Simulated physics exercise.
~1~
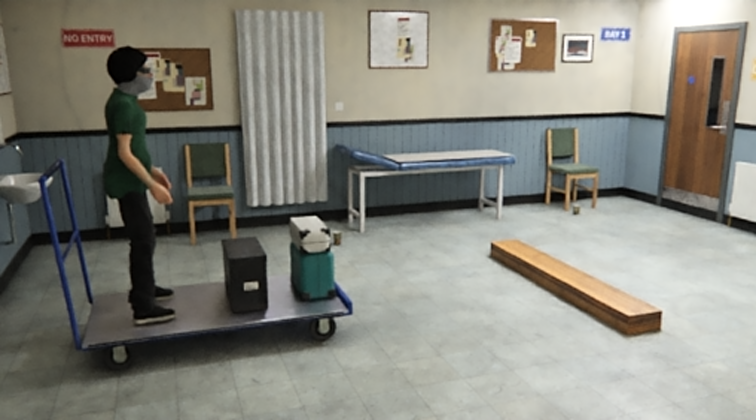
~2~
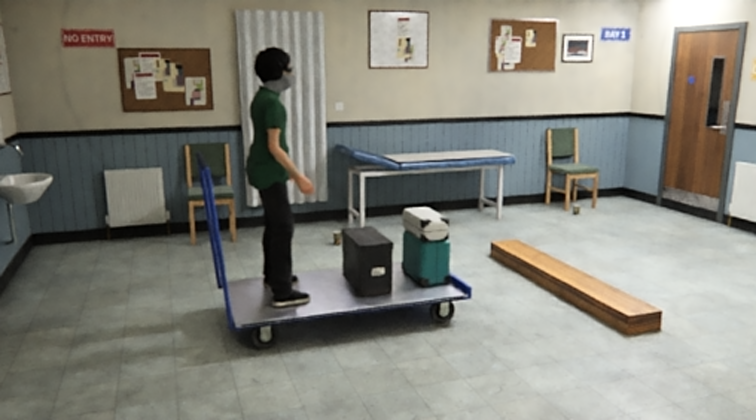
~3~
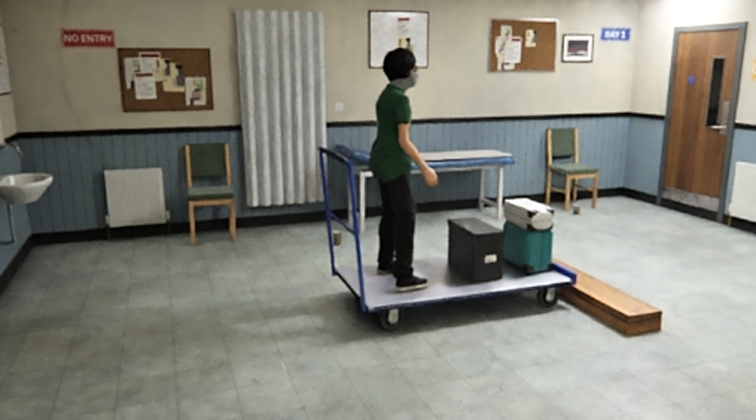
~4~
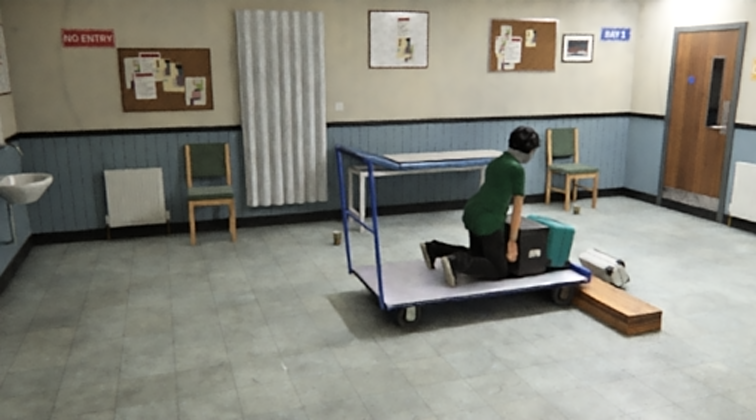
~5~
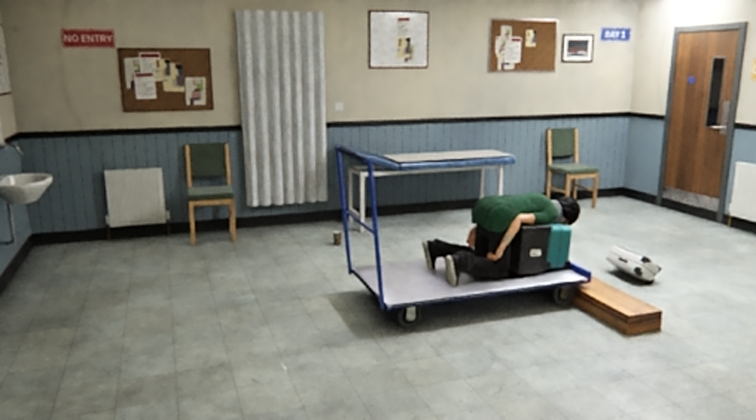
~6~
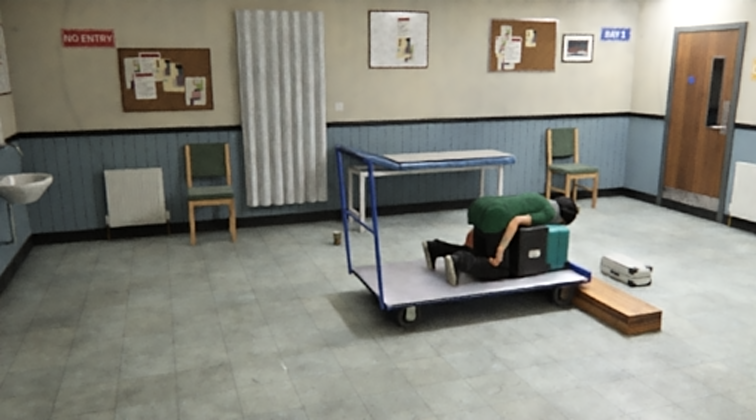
In a clinic-like room, a trolley rolling right stops at a wooden kerb, its rider slumping over two cases as another falls off.
